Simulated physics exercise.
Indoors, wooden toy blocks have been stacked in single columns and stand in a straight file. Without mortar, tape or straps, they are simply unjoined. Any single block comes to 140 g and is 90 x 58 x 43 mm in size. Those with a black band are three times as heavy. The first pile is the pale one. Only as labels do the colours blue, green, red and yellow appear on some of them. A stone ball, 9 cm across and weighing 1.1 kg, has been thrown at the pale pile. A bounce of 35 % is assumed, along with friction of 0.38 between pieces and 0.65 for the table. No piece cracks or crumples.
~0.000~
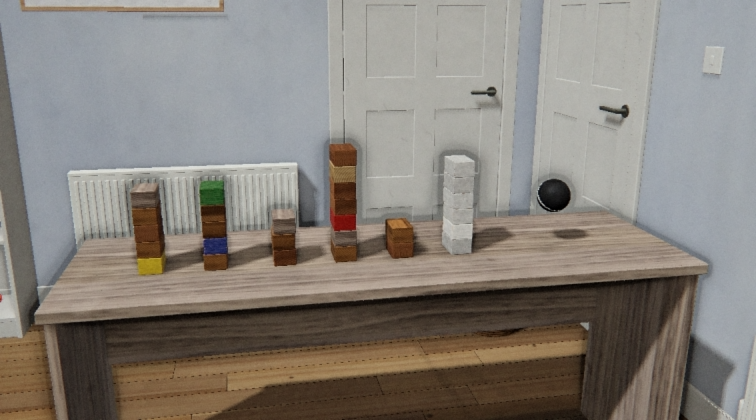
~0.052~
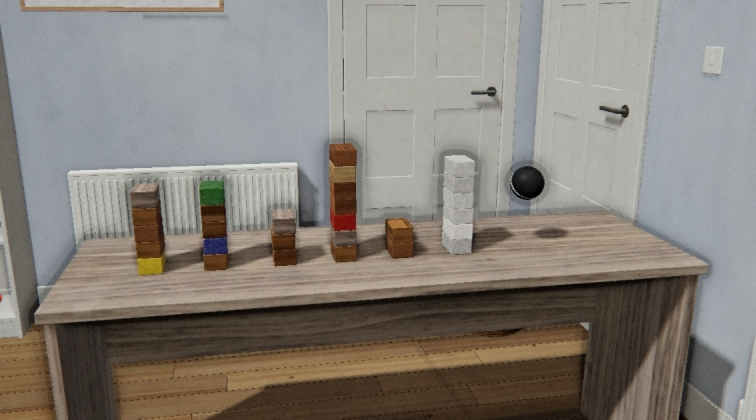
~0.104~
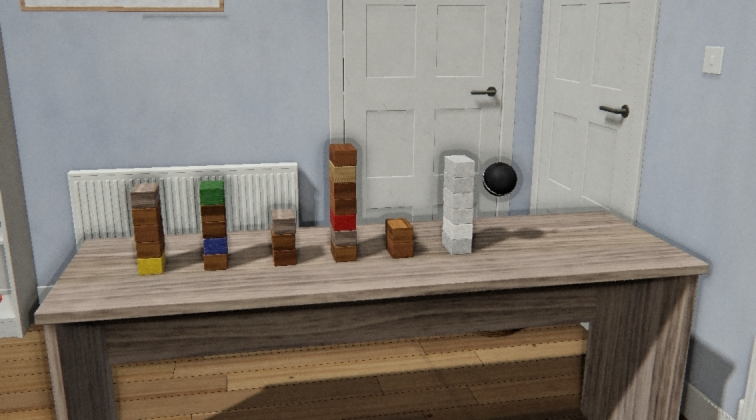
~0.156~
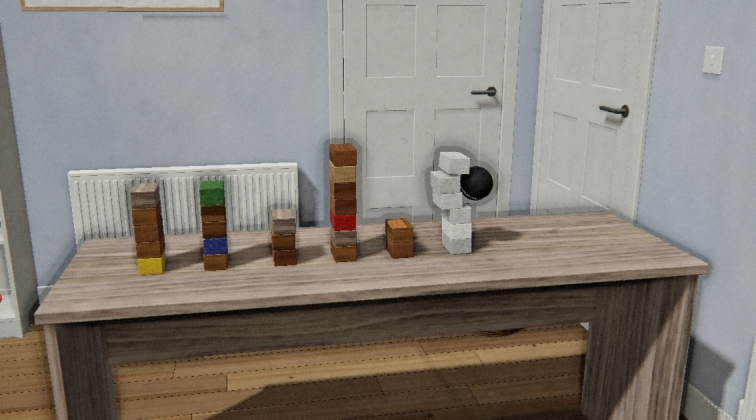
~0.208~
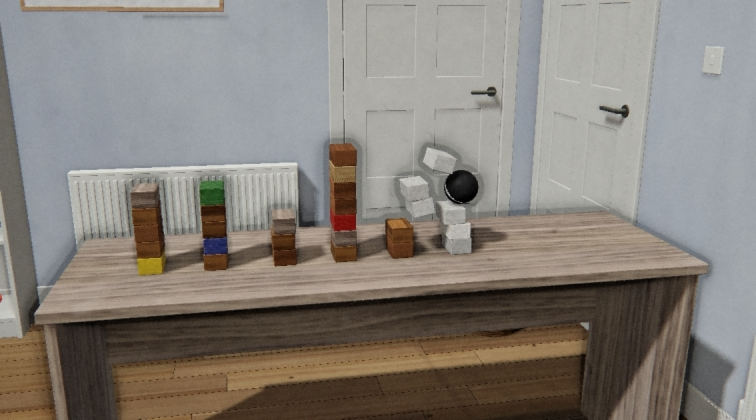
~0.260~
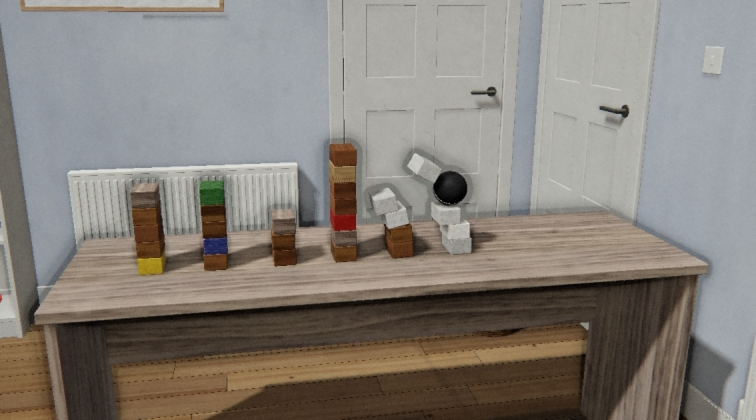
Wooden table with a row of block stacks, a black ball flying in from the right and knocking white blocks leftward.
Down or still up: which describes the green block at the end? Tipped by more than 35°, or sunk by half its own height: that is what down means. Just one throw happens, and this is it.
Still up.
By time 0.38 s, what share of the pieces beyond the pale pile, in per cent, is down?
0 per cent.
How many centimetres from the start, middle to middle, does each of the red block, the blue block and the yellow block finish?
About: Red 16, blue 0, yellow 0.
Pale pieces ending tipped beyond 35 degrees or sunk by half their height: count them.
The number you get is 4.
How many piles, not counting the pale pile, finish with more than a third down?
3 in all.
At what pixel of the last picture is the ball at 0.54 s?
At about (404, 221).
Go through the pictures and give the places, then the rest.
In the first frame (pixels give the middle of a visible side), ball (554, 195) 20 cm from contact, 1.9 m/s; green block (212, 197); blue block (215, 247); red block (345, 223); none of the others has stirred.
Ball (527, 183) 12 cm from contact, 1.7 m/s; green block (212, 197), in the second frame.
Ball (500, 179) 41 mm from contact, 1.6 m/s; green block (212, 197), in the third frame.
Ball (476, 183) after contact, 1.0 m/s; green block (212, 197); none of the others has stirred, in the fourth frame.
Ball (461, 187) after contact, 0.6 m/s; green block (212, 197); none of the others has stirred, in the fifth frame.
Ball (450, 188) after contact, 0.6 m/s; green block (212, 197); red block (345, 223); yellow block (150, 267); steepest lean 4°, the block at (402, 235); one has shifted, in the sixth frame.
After 0.38 s, 3 of the pale pile down; none of the 22 other blocks down, 8 disturbed; green block unmoved; red block 3° from how it stood.
After 0.54 s, 4 of the pale pile down; 3 of the 22 other blocks down; green block unmoved; red block 23° from how it stood.
After 0.80 s, 4 of the pale pile down; 9 of the 22 other blocks down; green block unmoved; red block 43 mm lower.
In the end (1.4 s), 4 of the pale pile down; 9 of the 22 other blocks down; green block unmoved; red block 43 mm lower; blue block 5 mm from its place. From the last view, middles, green block near (212, 193), red block near (285, 237).
